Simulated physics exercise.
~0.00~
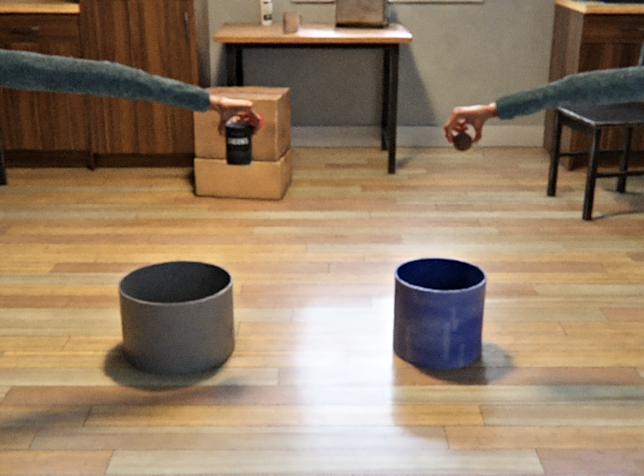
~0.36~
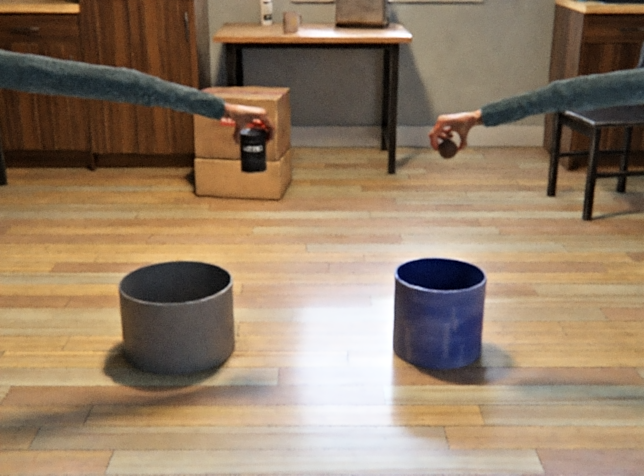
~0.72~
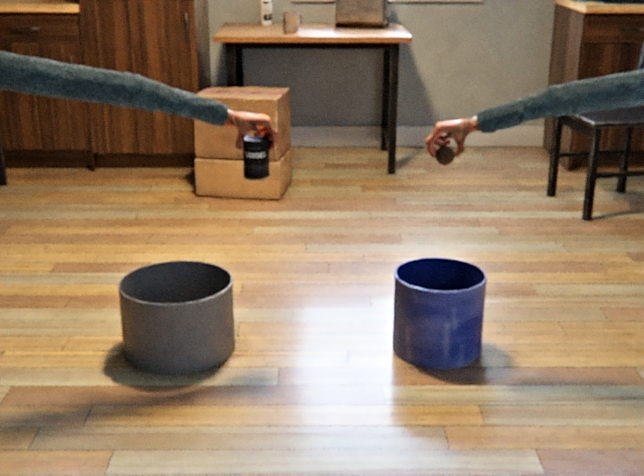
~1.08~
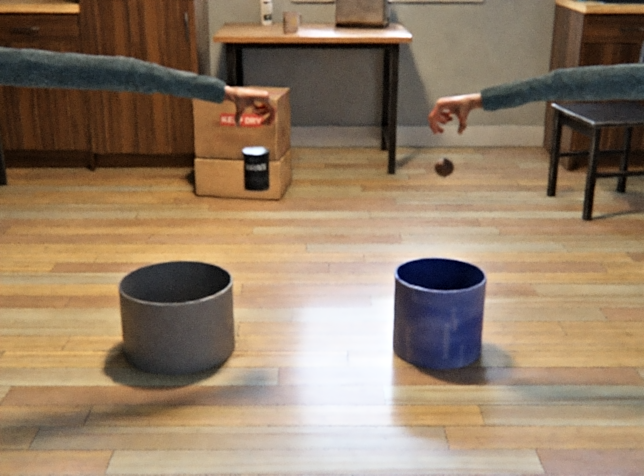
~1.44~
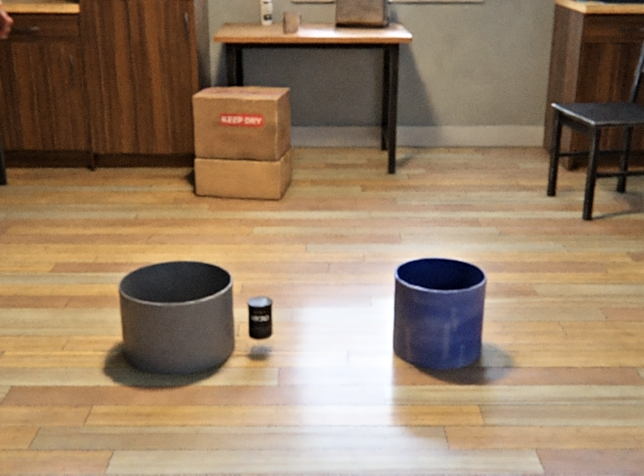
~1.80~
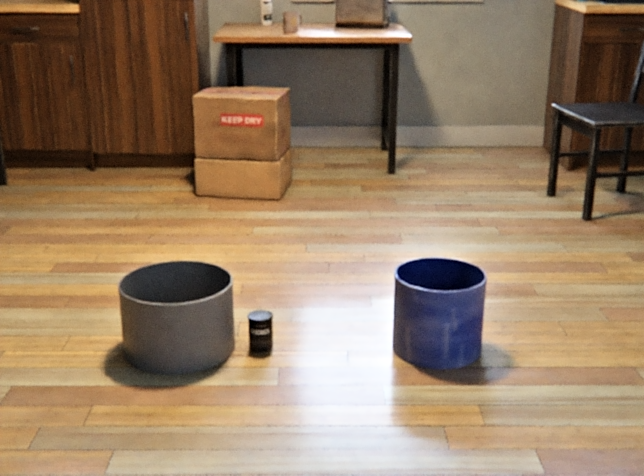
Two hands releasing a black tin and a small brown ball-like object, the tin landing beside the gray bin, the other dropping into the blue.
